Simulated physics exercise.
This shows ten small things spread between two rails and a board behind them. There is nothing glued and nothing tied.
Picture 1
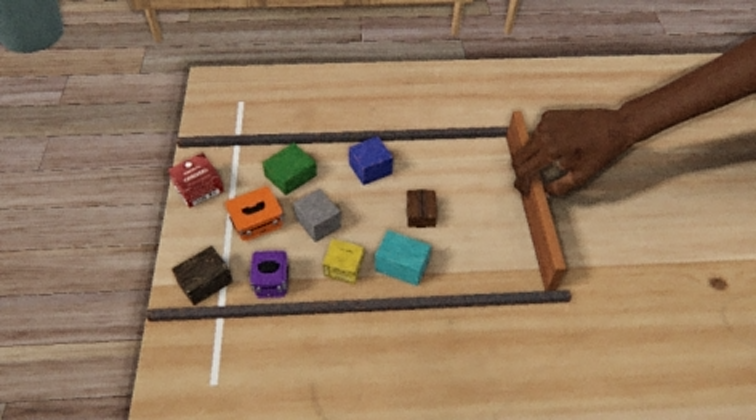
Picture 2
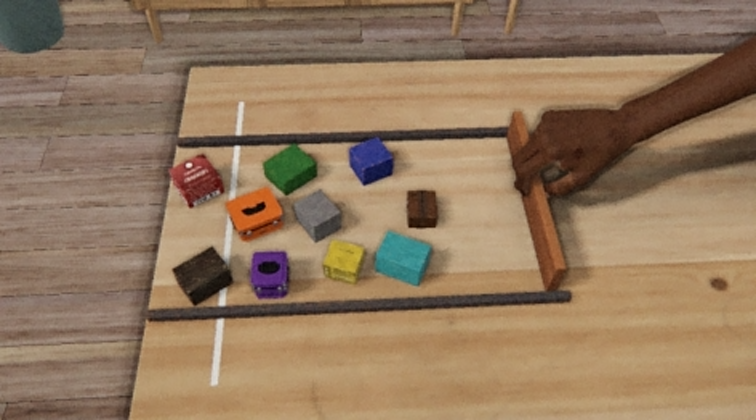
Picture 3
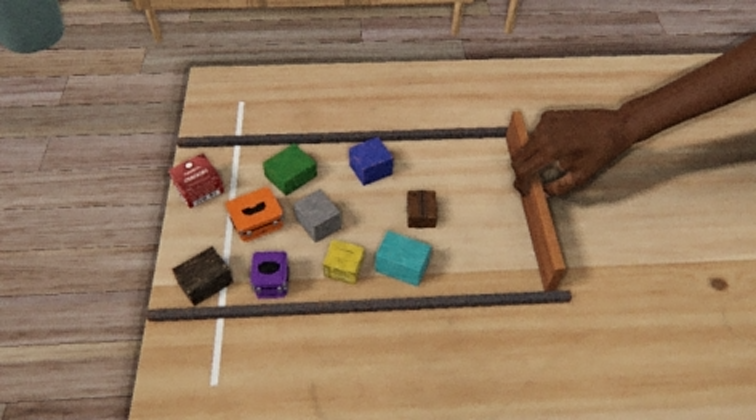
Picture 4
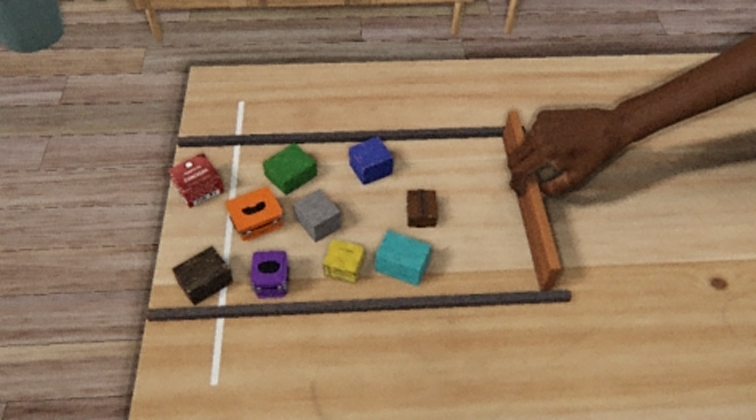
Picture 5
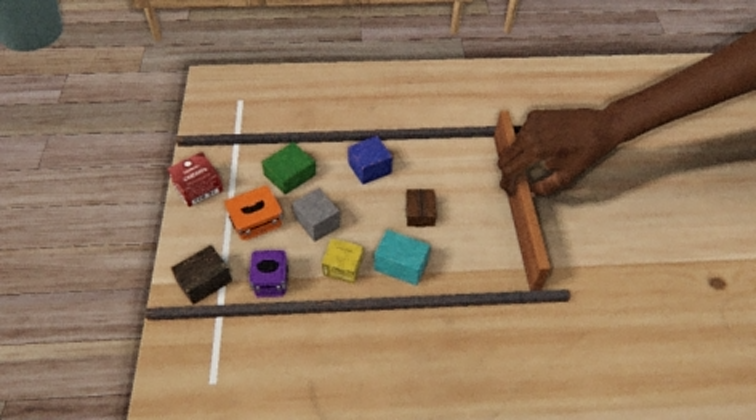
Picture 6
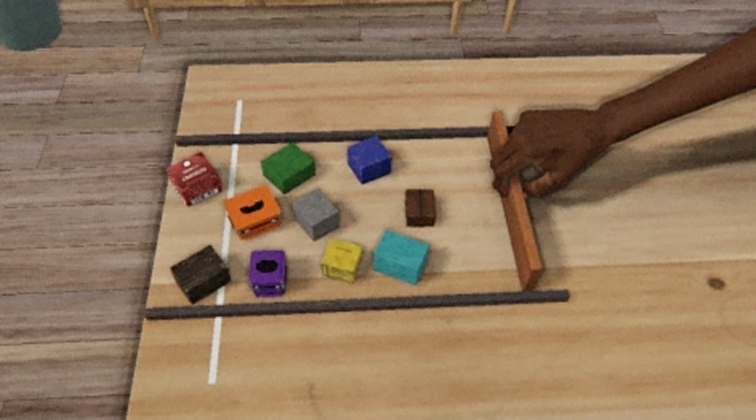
The footage shows ten small boxes and blocks of various colours lying still between two dark rails on a wooden table, while a hand at the right holds an upright board, then slides it slightly left toward them.
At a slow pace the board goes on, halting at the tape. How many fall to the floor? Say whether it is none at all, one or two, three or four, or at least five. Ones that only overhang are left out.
I would say three or four.
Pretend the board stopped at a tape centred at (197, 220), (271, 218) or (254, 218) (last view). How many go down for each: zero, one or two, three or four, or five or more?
Lab note - tapes per position, in order: 5 or more; 1 or 2; just one or two.
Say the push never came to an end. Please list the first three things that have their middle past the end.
It runs the black block, the red box, and lastly the orange case.
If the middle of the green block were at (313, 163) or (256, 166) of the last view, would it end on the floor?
Results in order - still up; still up.
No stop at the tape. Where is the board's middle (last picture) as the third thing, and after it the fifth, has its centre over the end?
(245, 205) and (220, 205).
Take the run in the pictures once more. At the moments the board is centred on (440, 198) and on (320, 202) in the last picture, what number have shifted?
That makes 0 at the first spot and 9 at the second.
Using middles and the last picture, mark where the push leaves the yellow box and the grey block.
First (163, 251), then (179, 218).
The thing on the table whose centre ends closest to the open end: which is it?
Ending up nearest is the purple case.
Soon after, none off yet; red box at rest near (195, 179); black block at rest near (201, 275); orange case at rest near (254, 214).
Then, none off yet; red box moved a little near (174, 181); black block tipped well over near (125, 297); orange case moved about its own width near (186, 214).
At rest, the number that fall off is three or four; fallen, orange case, black block and red box.
